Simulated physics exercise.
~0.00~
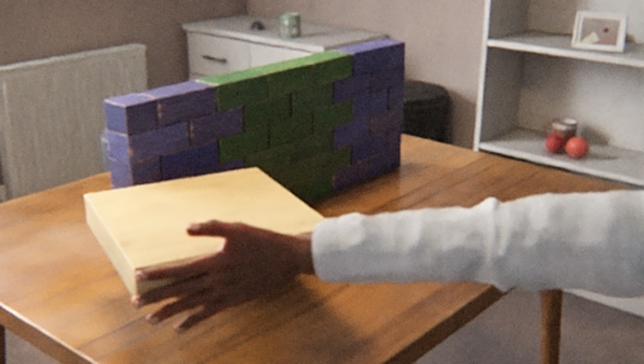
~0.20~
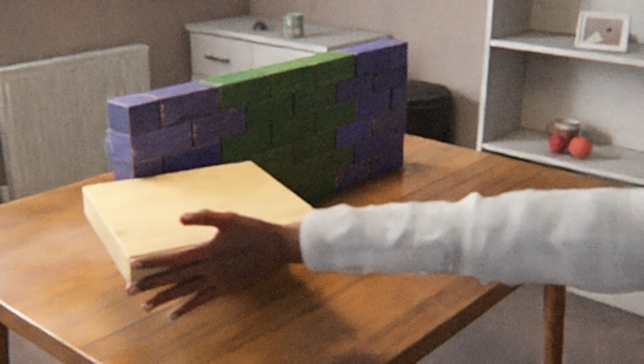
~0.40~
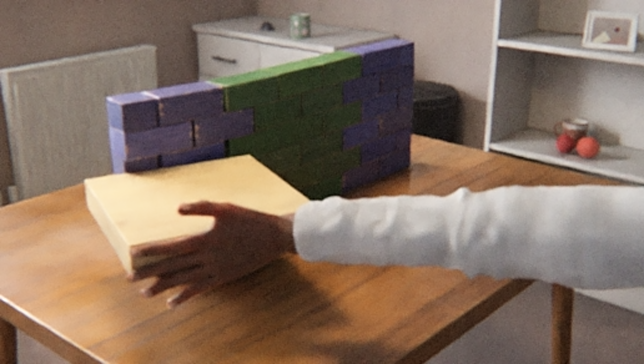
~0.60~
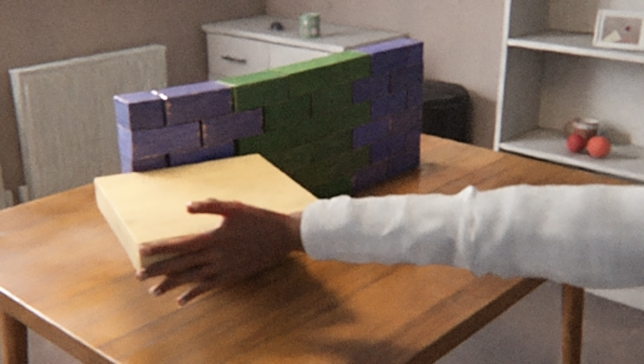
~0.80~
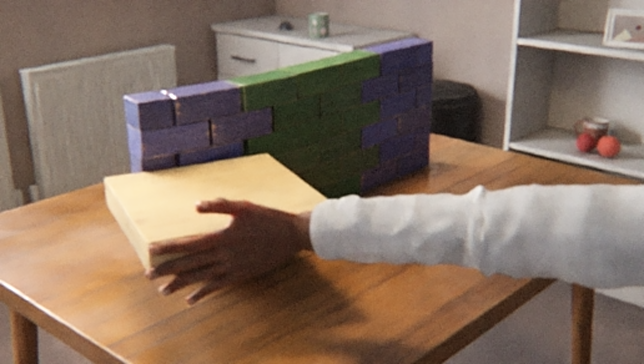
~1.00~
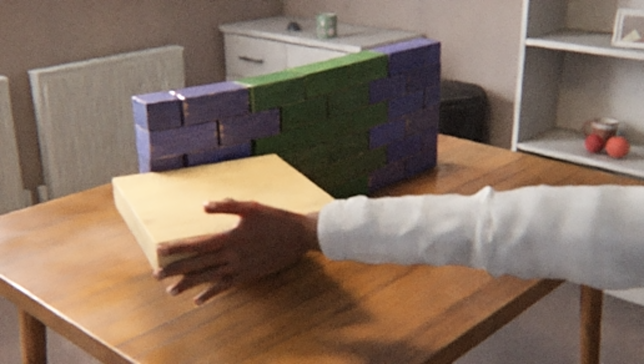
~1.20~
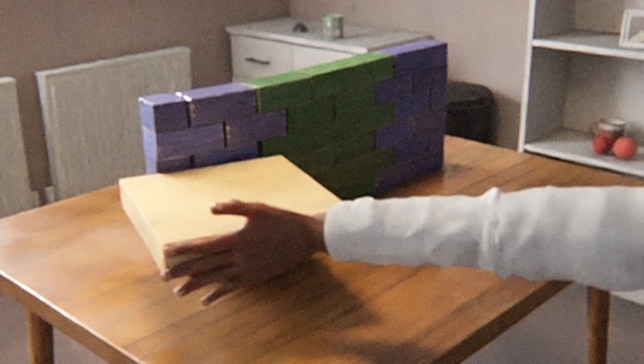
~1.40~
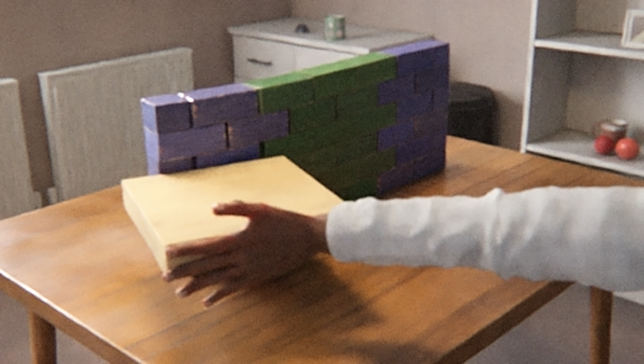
On a wooden table, a hand holding a pale wooden slab beside a blue and green block wall, which stays standing.
